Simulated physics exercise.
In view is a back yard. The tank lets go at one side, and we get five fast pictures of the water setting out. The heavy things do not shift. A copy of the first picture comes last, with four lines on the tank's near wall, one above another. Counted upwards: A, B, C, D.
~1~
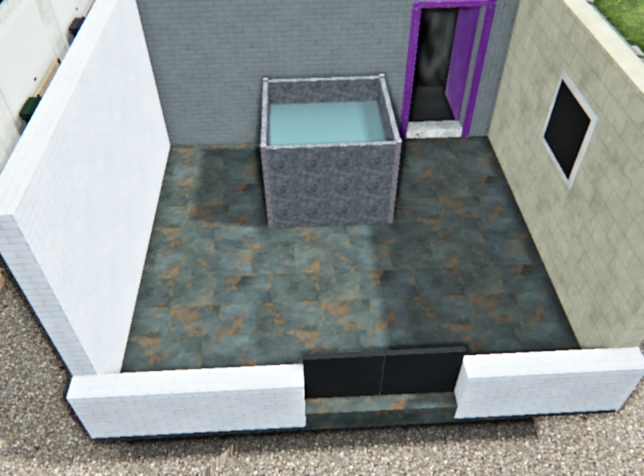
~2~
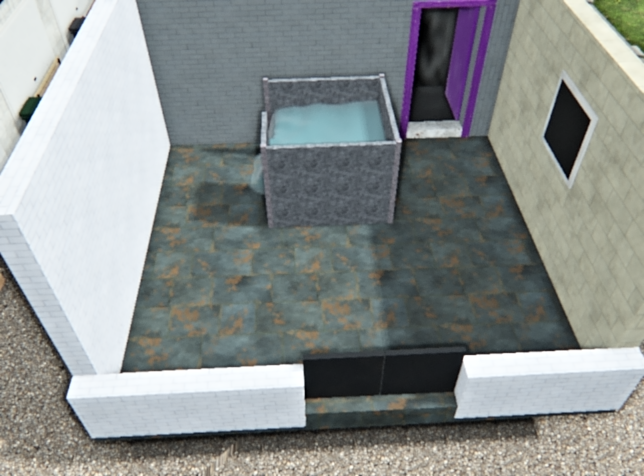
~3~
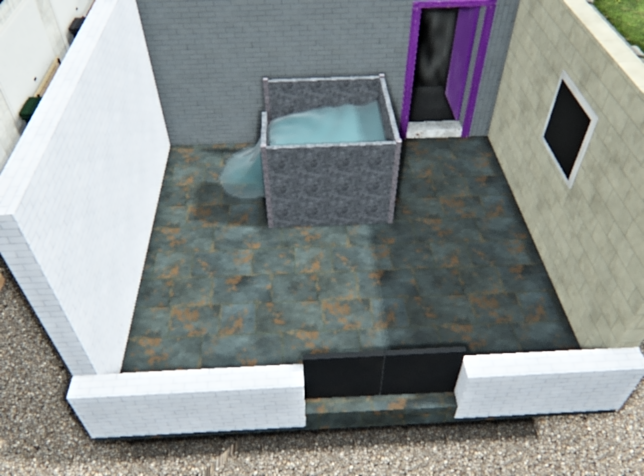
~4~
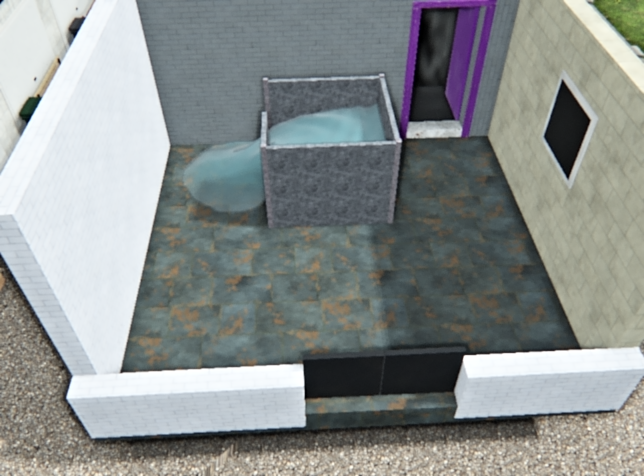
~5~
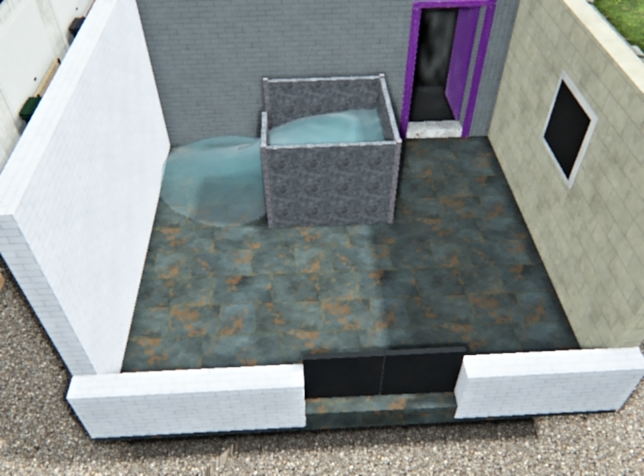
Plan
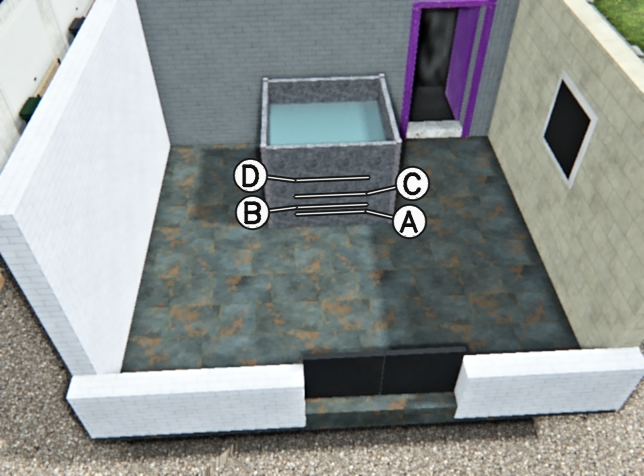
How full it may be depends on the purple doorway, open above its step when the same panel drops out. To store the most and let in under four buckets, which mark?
It is D.
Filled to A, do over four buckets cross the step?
No.
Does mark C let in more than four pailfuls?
No, that is safe.
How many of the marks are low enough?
All of the four.
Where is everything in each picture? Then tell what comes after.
Water in the tank at rest, its middle at (327, 132); foot of the purple doorway at (433, 137); shut gate at (383, 358), in the first picture.
Water covers 1 % of the ground, its front hidden from here, in the second picture.
In the third picture, 3 % of the ground under water, visible out to (227, 183).
In the fourth picture, 8 % of the ground under water, visible out to (189, 169).
In the fifth picture, 13 % of the ground under water, visible out to (168, 157).
In white, A at (331, 212); B at (331, 206); C at (331, 195); D at (331, 178); from the bottom up A, B, C, D.
Choosing A, nothing gets over.
Choosing B, nothing gets over.
Choosing C, nothing gets over.
Choosing D, a splash gets over, under a bucket.
